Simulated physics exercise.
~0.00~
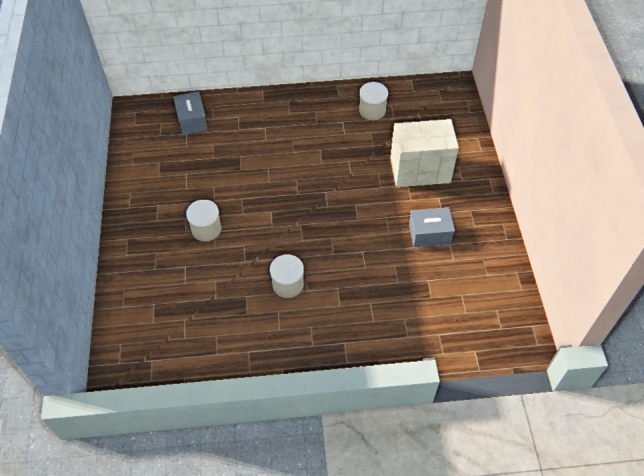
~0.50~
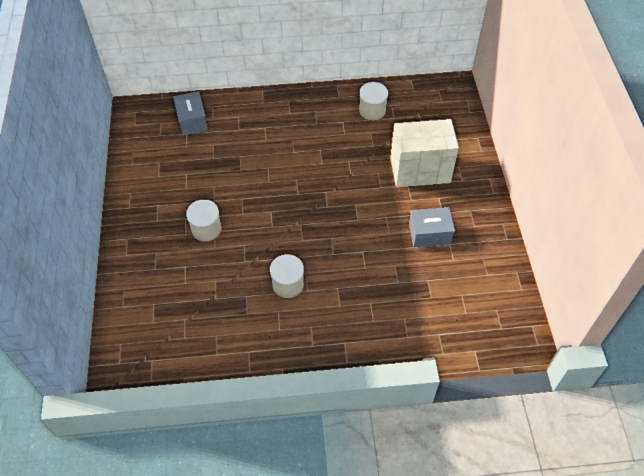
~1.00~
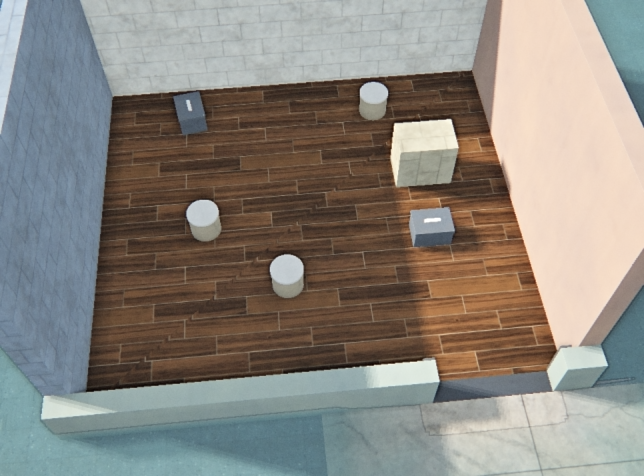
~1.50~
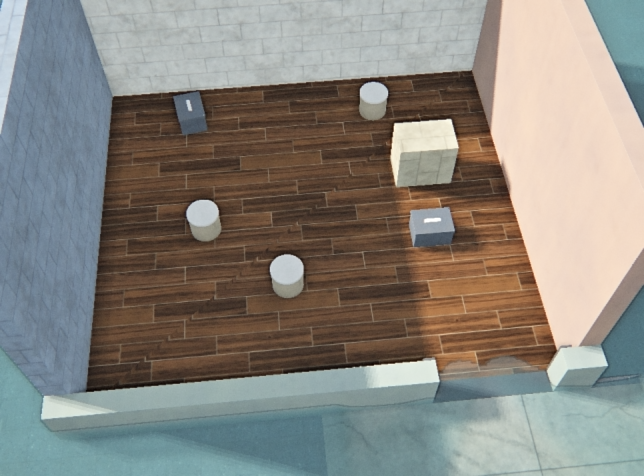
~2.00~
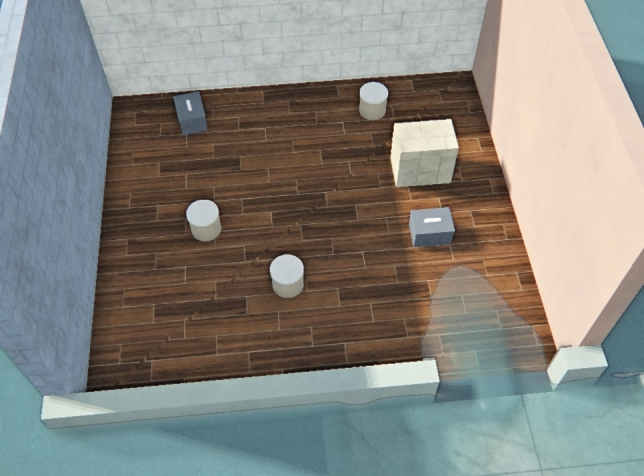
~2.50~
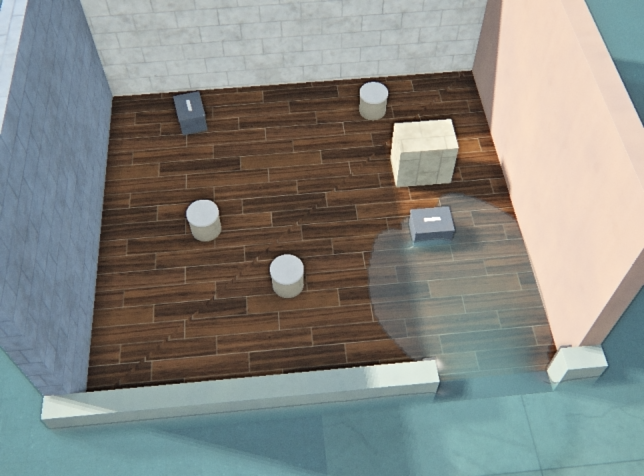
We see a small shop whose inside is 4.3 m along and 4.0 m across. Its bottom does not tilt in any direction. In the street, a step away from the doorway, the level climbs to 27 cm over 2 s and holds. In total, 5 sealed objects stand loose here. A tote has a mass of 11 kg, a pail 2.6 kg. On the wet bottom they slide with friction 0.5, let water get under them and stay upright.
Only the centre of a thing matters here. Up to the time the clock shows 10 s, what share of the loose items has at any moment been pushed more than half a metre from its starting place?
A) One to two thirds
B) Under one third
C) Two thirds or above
C.
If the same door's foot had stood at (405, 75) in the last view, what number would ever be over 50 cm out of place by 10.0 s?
Then 3.
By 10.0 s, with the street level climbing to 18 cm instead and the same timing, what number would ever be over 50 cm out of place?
Under that setup the answer is 2.
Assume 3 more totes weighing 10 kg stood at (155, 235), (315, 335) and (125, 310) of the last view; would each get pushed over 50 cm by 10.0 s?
Beyond the limit; within the limit; beyond the limit.
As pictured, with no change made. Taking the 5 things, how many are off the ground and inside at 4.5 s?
At that time, 0.
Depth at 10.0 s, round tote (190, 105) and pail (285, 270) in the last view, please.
First about 13 cm, second about 5 cm.
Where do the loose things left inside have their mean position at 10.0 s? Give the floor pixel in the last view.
Somewhere near (226, 220).
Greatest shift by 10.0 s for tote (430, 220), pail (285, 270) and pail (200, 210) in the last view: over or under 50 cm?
Beyond, within, beyond.
After 3.5 s 1 of 5 are over 50 cm from their spots; 0 afloat.
After 4.5 s 1 of 5 are over 50 cm from their spots; 0 afloat.
After 7.0 s 3 of 5 are over 50 cm from their spots; 1 afloat.
After 10.0 s 4 of 5 are over 50 cm from their spots, and 4 have been at some point; 5 afloat.
